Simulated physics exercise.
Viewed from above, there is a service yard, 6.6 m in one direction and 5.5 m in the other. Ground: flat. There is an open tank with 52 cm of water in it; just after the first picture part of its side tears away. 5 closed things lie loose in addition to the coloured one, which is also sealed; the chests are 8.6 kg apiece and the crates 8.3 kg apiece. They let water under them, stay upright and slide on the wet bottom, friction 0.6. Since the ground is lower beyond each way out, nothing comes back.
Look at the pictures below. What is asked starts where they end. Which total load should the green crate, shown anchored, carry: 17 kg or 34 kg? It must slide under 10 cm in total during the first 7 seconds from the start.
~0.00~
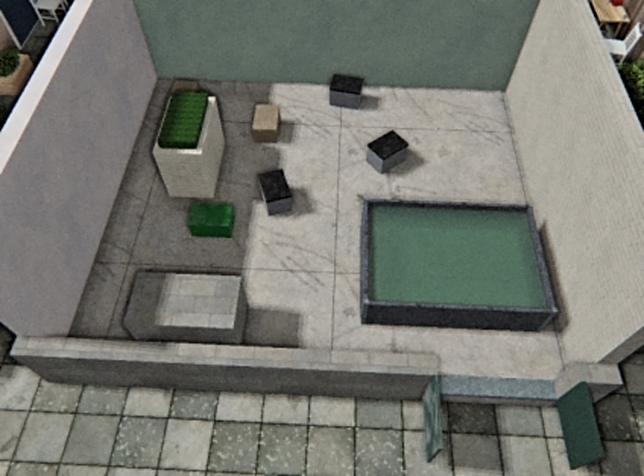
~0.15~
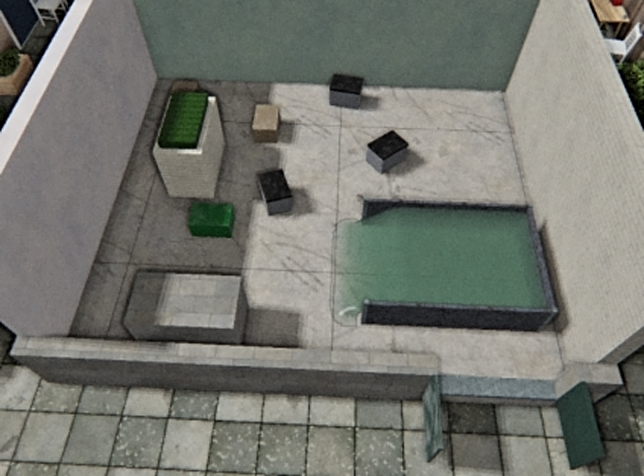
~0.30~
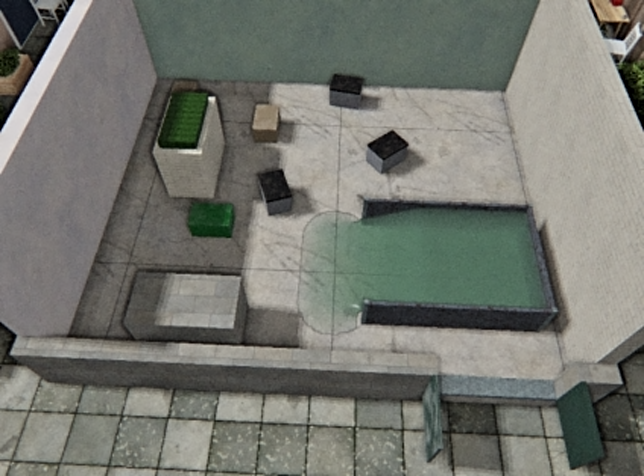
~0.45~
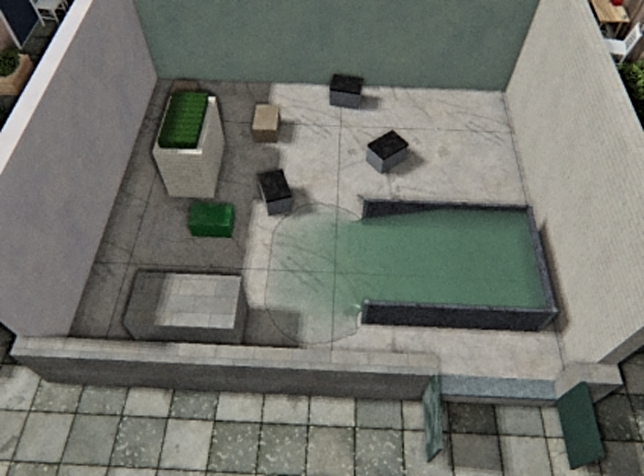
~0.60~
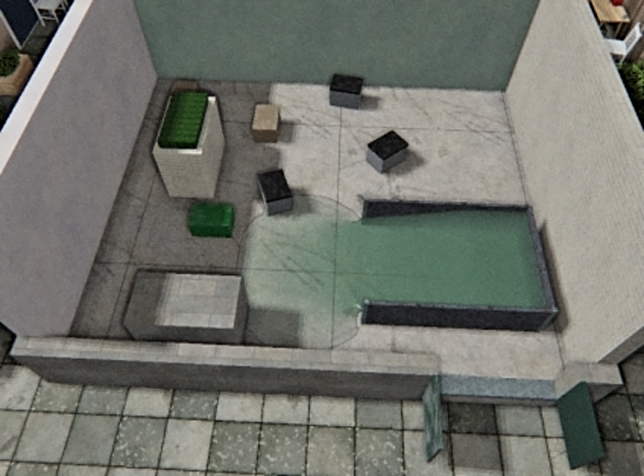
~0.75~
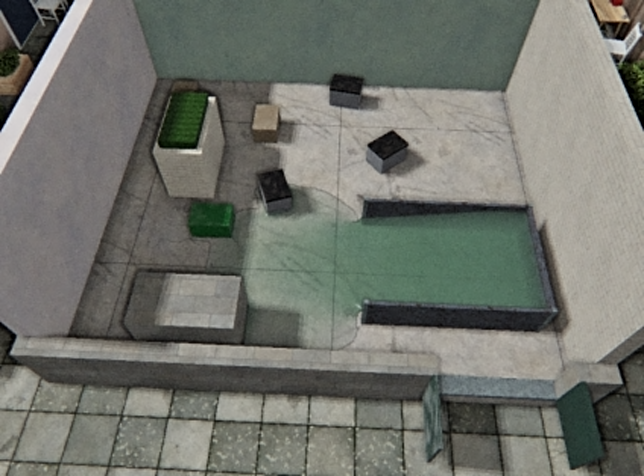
I reckon it moves too far regardless.
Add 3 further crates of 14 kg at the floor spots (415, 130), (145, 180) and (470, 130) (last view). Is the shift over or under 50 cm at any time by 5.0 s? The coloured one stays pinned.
First one stayed within, second went beyond, third stayed within.
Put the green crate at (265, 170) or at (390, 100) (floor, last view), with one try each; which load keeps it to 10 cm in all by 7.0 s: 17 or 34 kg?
One by one: Heavier mass alone; lighter mass suffices.
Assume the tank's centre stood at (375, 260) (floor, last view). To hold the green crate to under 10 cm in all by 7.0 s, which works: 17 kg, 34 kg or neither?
Result, then: Both fail.
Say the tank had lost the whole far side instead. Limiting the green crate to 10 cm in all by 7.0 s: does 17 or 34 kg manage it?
Note: High mass only.
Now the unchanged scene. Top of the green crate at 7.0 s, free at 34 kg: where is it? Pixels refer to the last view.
(160, 196).
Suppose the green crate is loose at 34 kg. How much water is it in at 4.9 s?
Depth: Approx. 14 cm.
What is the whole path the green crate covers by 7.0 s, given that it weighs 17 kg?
Roughly 500 cm.
After 1.4 s the green crate would be 43 cm from its start with 17 kg and 9 cm from its start with 34 kg; 8 cm of water round it then.
After 3.1 s the green crate would be 150 cm from its start with 17 kg and 64 cm from its start with 34 kg; 12 cm of water round it then.
After 4.9 s the green crate would be 270 cm from its start with 17 kg and 82 cm from its start with 34 kg; 14 cm of water round it then.
After 7.0 s the green crate would be 201 cm from its start with 17 kg and 87 cm from its start with 34 kg; 8 cm of water round it then.
